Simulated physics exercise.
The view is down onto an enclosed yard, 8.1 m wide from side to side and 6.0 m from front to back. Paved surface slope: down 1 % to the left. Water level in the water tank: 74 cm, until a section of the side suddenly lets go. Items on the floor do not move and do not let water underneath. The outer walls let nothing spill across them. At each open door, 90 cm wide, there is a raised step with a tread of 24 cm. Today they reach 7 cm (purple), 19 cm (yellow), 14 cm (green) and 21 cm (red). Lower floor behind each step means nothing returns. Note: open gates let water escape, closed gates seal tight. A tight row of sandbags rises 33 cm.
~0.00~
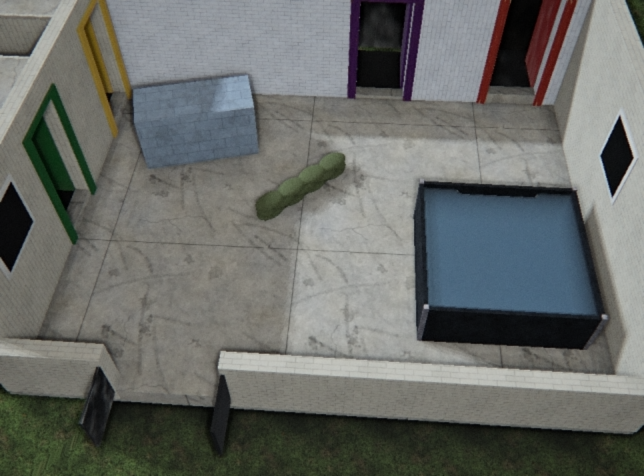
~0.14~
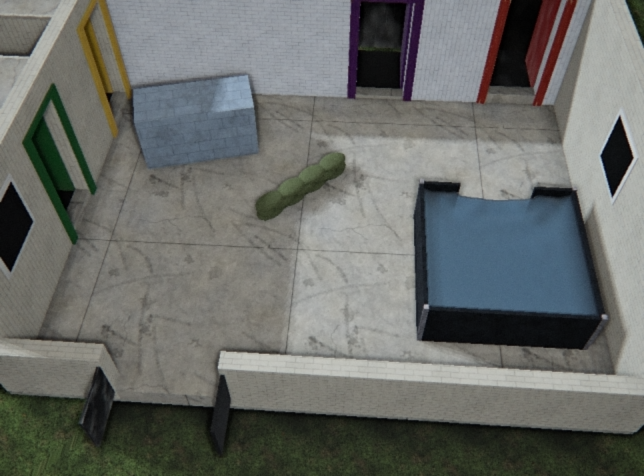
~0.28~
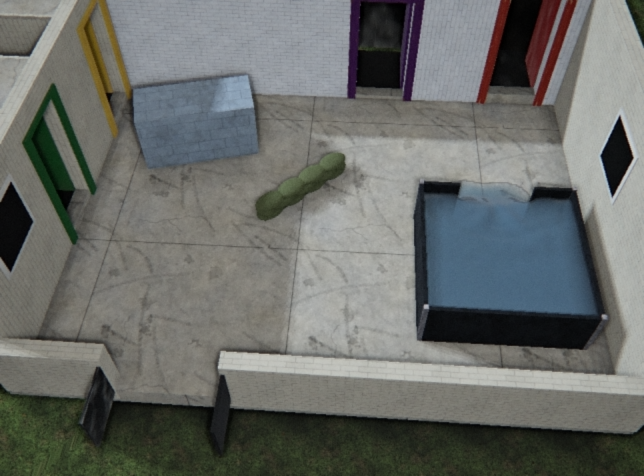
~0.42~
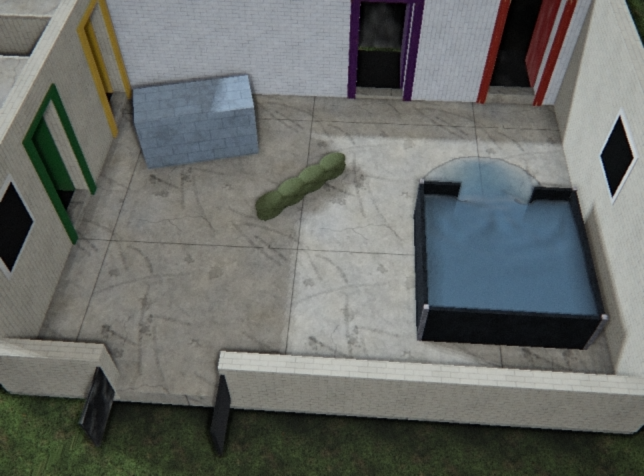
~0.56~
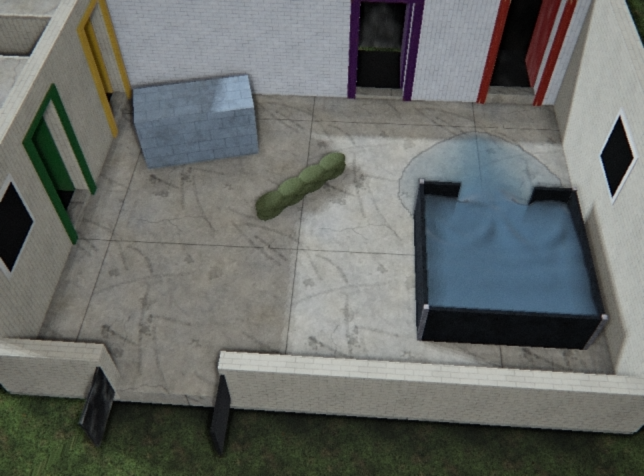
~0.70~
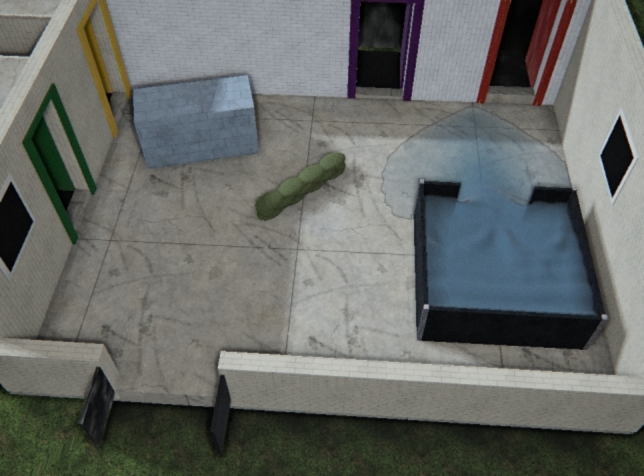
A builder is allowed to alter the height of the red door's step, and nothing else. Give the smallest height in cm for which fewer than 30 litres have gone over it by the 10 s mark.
About 32 cm.
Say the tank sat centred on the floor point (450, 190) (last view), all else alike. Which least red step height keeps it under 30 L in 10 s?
Then roughly 23 cm.
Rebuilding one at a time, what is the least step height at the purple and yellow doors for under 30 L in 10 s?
Roughly 16 cm for the purple door and roughly 18 cm for the yellow door.
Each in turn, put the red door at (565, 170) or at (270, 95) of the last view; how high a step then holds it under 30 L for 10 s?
You'd want roughly 17 cm there first, then roughly 13.0 cm.
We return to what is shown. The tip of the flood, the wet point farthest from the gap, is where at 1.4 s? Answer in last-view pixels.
Around (364, 100).
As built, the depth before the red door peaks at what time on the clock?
I'd say near 2.0 seconds.
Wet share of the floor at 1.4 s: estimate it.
About 25 per cent.
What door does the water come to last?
The green one comes last.
After 1.4 s water covers 25 % of the floor, deepest (46 cm) near (545, 106); 33 cm at the red door, 15 litres in over its 21 cm step.
After 3.0 s water covers 35 % of the floor, deepest (32 cm) near (516, 105); 31 cm at the red door, 132 litres in over its 21 cm step.
After 10.0 s water covers 85 % of the floor, deepest (19 cm) near (123, 116); 10 cm at the red door, 158 litres in over its 21 cm step.
At the red door as built, the water arrived by 0.9 s and peaked near 41 cm at 2.0 s.
Run again over the same 10 s with other heights there, 74 litres in over 26.5 cm, 11 litres over 36 cm. The limit of 30 litres is kept from about 32 cm up.
